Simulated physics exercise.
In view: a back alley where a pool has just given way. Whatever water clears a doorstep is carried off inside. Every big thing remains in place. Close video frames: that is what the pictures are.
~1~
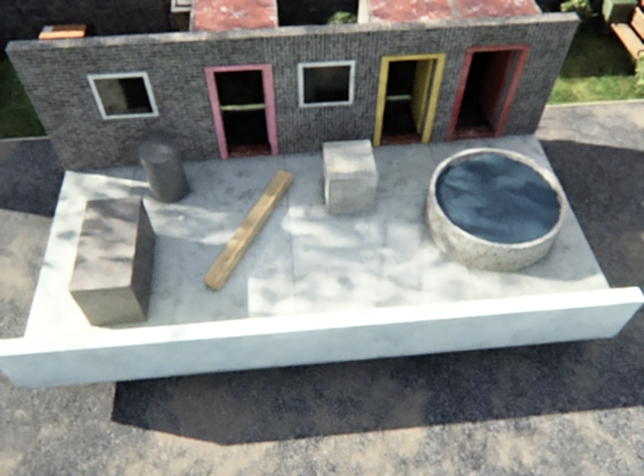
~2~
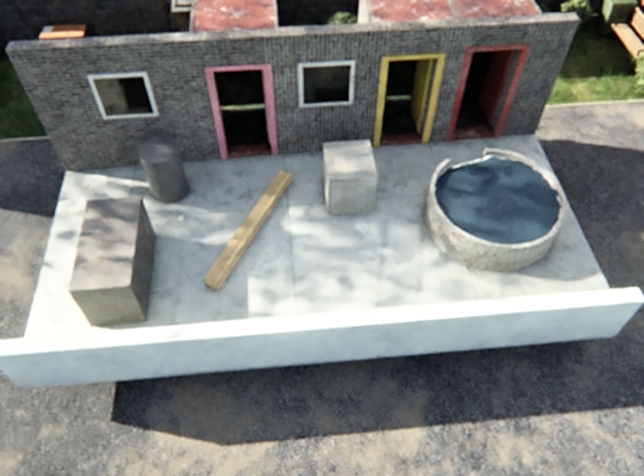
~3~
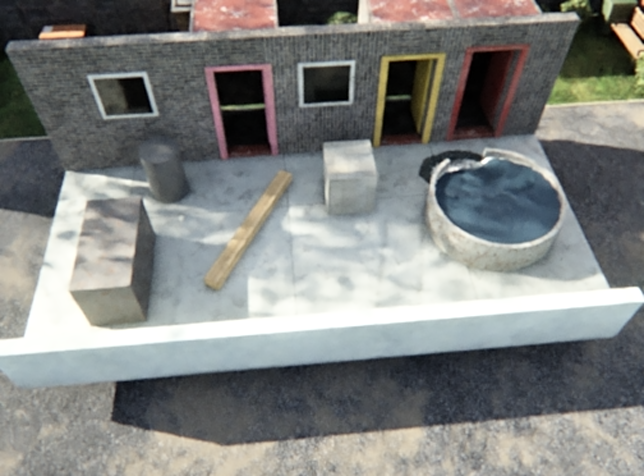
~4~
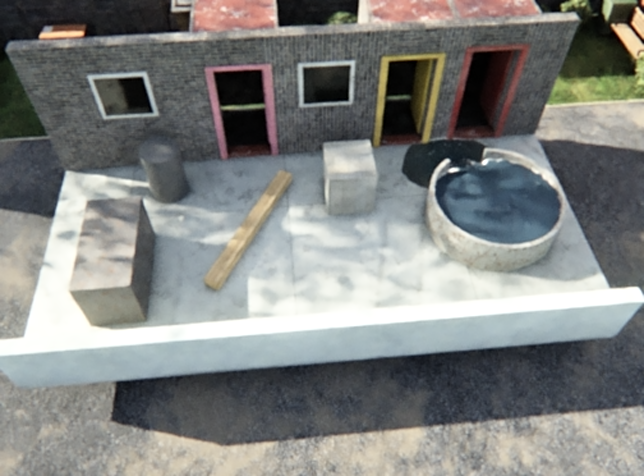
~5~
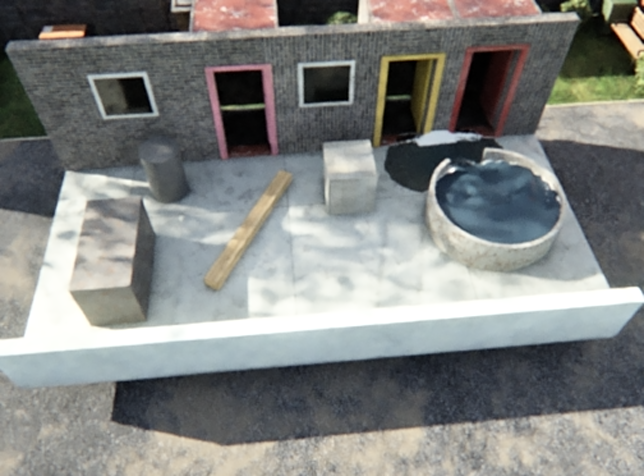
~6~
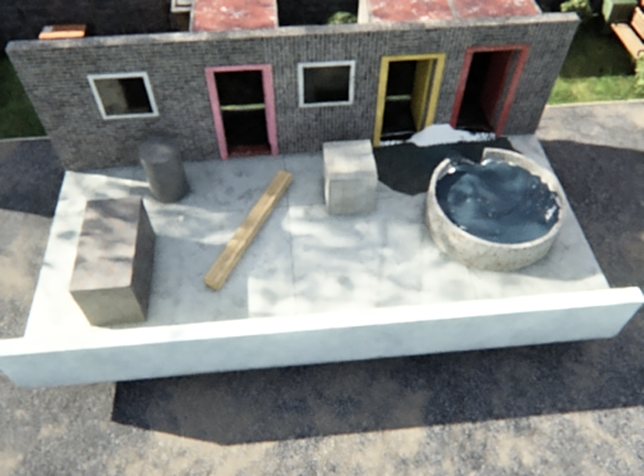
Back alley with a round pool of still water, its far rim breaking open and dark water spreading across the pale paving.
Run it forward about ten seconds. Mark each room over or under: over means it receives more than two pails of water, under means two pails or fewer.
Red door - over; yellow door - over; pink door - under.
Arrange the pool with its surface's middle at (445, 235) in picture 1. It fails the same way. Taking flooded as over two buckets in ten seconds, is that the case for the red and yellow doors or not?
Looking at both doors, the red one doesn't reach it while the yellow one breaks the limit.
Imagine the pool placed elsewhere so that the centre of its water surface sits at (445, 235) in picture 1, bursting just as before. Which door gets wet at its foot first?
The door in question is the yellow door.
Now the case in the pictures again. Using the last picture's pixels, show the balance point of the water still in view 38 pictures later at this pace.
About (407, 204).
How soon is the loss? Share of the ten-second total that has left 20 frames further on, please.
I'd say about 40 per cent.
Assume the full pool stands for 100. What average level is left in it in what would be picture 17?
Estimate: Around 64 per cent.
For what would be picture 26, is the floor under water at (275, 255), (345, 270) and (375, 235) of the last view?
First spot submerged, second spot spared, third spot spared.
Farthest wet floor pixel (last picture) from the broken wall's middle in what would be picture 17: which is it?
Front's tip: Near (205, 164).
A moment on, water covers 10 % of the floor; the red door over two buckets in, the yellow door over two buckets in, the pink door not reached.
Next, water covers 20 % of the floor; the red door far over two buckets in, the yellow door far over two buckets in, the pink door wet at the sill, nothing in.
Then, water covers 30 % of the floor; the red door far over two buckets in, the yellow door far over two buckets in, the pink door wet at the sill, nothing in.
Later, water covers 45 % of the floor; the red door far over two buckets in, the yellow door far over two buckets in, the pink door wet at the sill, nothing in.
In the end, water covers 50 % of the floor; the red door far over two buckets in, the yellow door far over two buckets in, the pink door wet at the sill, nothing in.
